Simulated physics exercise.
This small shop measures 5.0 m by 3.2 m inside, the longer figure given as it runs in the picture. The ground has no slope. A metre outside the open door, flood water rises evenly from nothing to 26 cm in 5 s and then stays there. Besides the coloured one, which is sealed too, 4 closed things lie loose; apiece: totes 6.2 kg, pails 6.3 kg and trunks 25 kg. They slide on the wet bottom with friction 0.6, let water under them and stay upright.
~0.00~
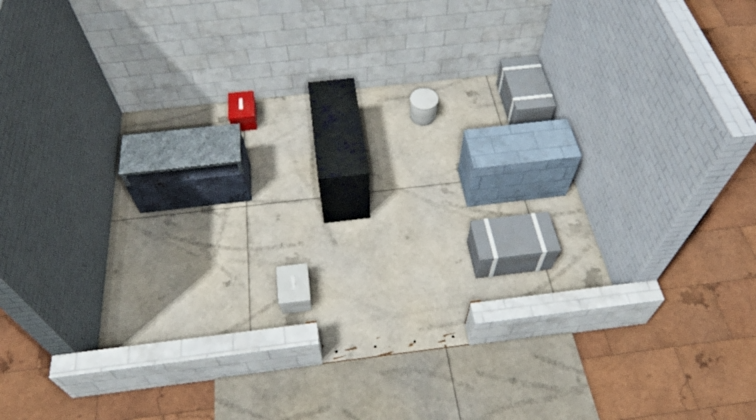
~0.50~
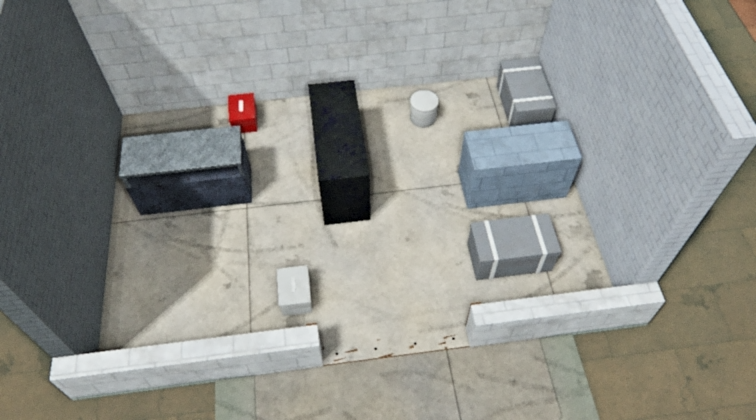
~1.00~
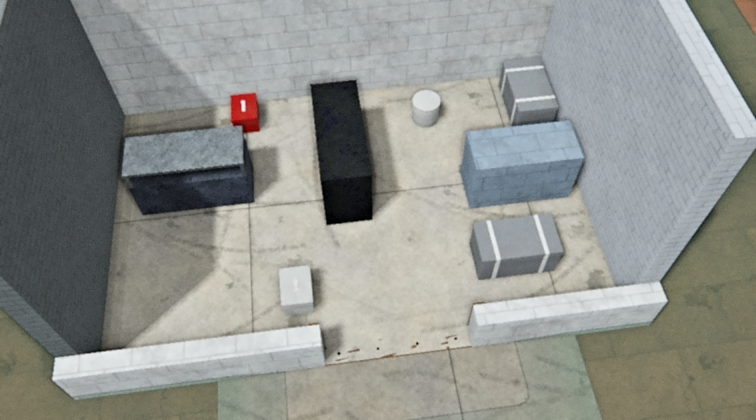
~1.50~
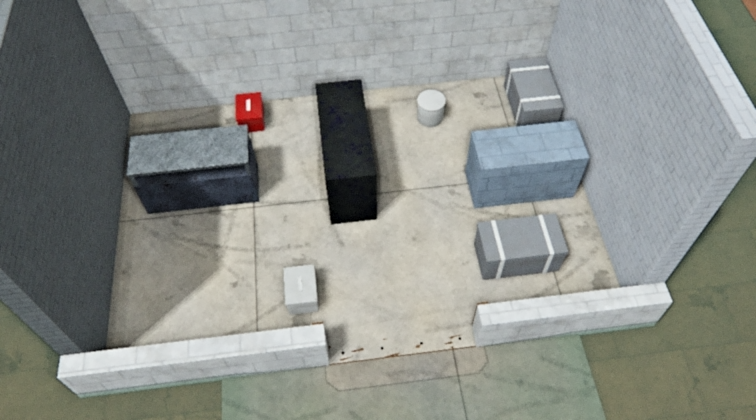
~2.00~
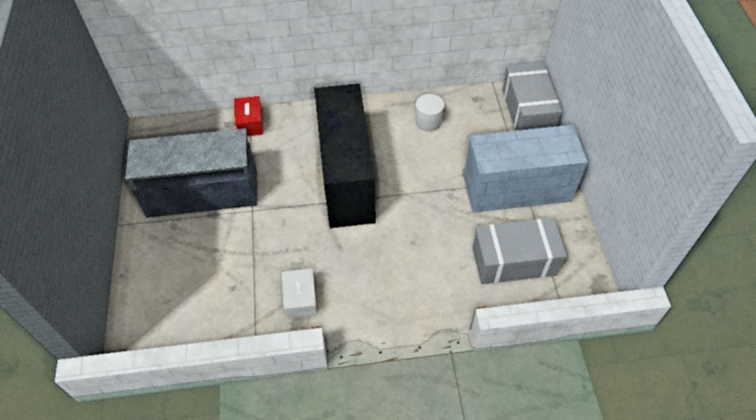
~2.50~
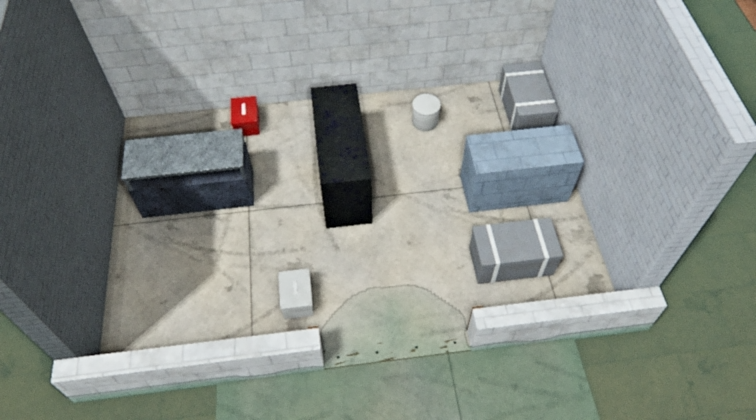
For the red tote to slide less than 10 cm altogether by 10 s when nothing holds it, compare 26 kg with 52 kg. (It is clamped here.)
Verdict: The lower weight is enough.
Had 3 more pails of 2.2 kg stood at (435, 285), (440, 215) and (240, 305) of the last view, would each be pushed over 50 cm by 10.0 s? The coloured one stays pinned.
In that order: Over, over, less.
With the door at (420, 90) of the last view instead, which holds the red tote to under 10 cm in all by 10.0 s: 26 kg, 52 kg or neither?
In that case the lower weight is enough.
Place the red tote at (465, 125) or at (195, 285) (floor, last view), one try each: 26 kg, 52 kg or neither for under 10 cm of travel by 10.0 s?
In that order: The smaller is enough; the smaller is enough.
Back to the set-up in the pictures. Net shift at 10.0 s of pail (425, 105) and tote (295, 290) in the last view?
In that order: 10 cm, 10 cm.
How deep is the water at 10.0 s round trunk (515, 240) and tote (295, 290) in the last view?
About 6 and 7 cm.
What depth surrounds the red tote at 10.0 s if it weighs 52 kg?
About 14 cm.
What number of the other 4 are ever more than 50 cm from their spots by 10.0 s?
I count 2.
After 3.5 s the red tote would be 0 cm from its start with 26 kg and 0 cm from its start with 52 kg; 0 cm of water round it then.
After 4.5 s the red tote would be 0 cm from its start with 26 kg and 0 cm from its start with 52 kg; 0 cm of water round it then.
After 7.0 s the red tote would be 0 cm from its start with 26 kg and 0 cm from its start with 52 kg; 8 cm of water round it then.
After 10.0 s the red tote would be 0 cm from its start with 26 kg and 0 cm from its start with 52 kg; 14 cm of water round it then.
